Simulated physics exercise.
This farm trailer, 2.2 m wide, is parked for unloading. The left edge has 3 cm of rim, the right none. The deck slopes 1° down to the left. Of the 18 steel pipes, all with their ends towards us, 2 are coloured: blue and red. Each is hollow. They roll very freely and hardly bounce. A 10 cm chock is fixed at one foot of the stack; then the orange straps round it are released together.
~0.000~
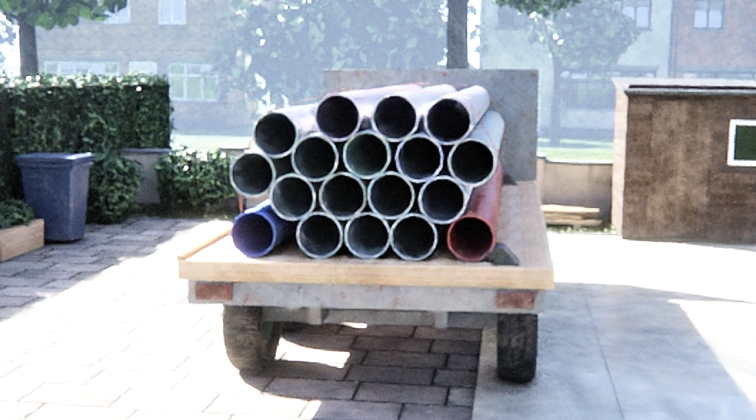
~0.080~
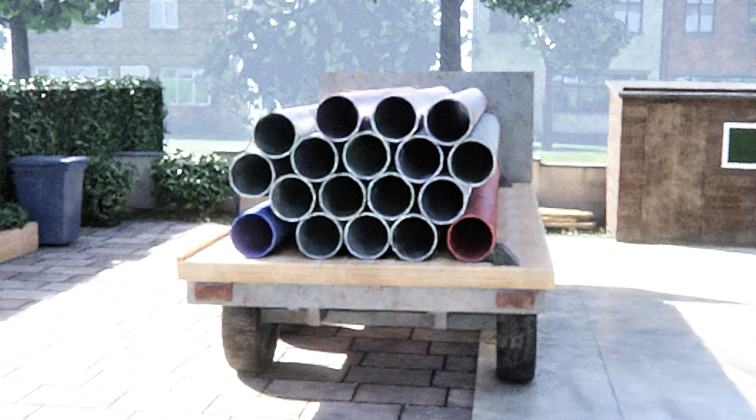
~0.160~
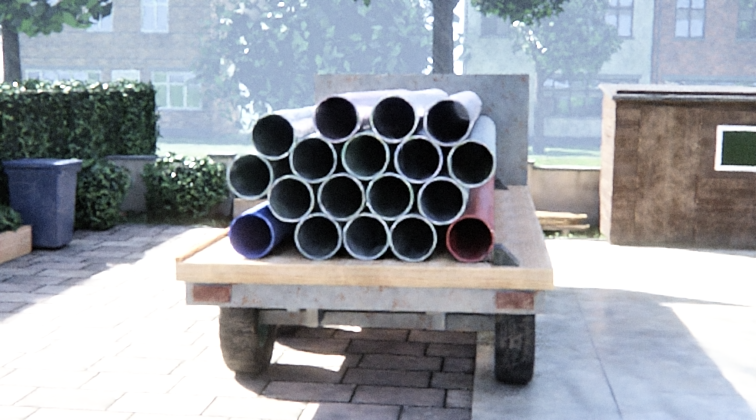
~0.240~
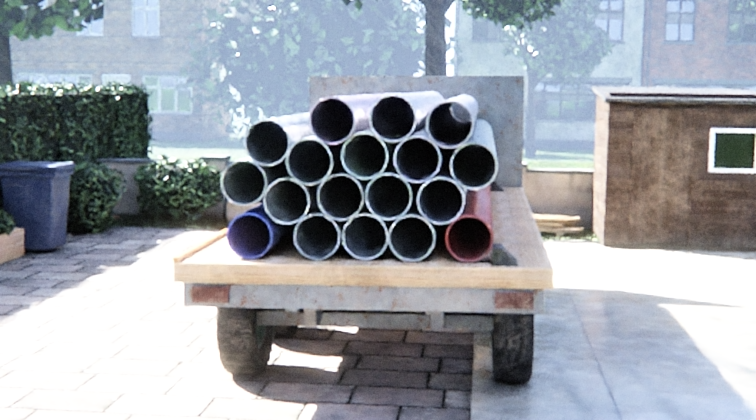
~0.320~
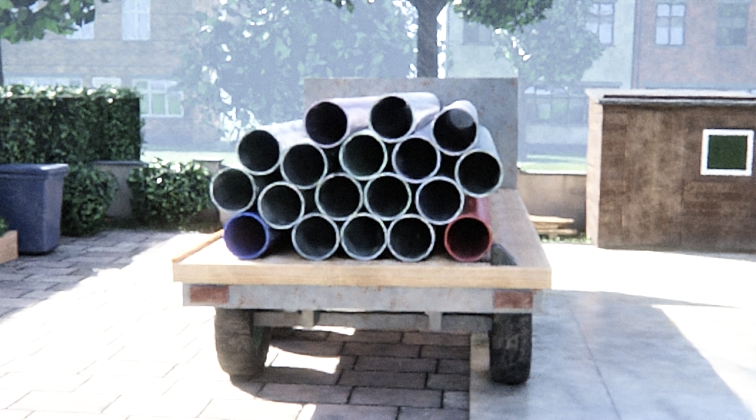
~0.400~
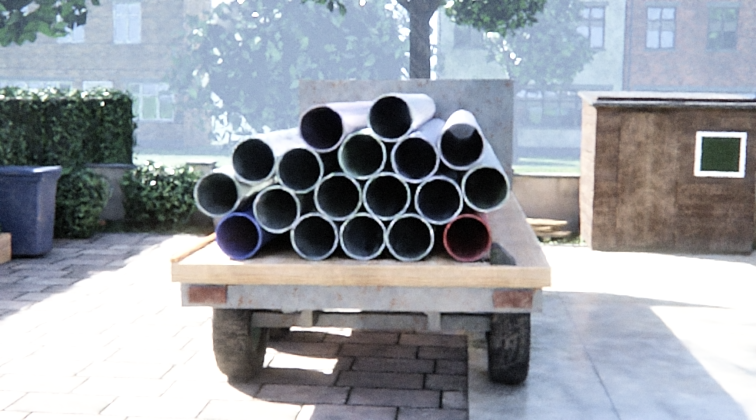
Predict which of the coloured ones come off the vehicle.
Blue ends on the ground, red stays aboard.
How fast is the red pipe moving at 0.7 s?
About 0.0 m/s.
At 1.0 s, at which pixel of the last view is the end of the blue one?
At about (190, 233).
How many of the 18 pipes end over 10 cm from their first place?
In all, 17.
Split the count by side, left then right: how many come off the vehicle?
Left 4, right 2.
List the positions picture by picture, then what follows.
The first frame shows blue (253, 234), red (471, 238); straps tight; chock at (499, 256); the deck slopes 1° down to the left; 5 of the 18 lie on the deck itself.
The second frame shows blue (253, 235), red (471, 239); straps tight.
The third frame shows blue (251, 236), red (470, 239); straps gone.
The fourth frame shows blue (250, 236), red (469, 239); no straps.
The fifth frame shows blue (245, 236), red (468, 239); no straps.
The sixth frame shows blue (238, 236), red (468, 238); no straps; chock at (496, 256).
By 0.7 s, blue is on the deck, 20 cm from the left edge, rolling left; red is on the deck, 50 cm from the right edge; 1 of 18 is off.
By 1.0 s, blue is on the deck, 10 cm from the left edge, rolling left; as before, red; 2 of 18 are off.
By 1.4 s, blue is dropping off the left side; as before, red; 4 of 18 are off.
Finally (4.8 s), blue is on the ground to the left; red is on the deck, 50 cm from the right edge; 6 of 18 are off.
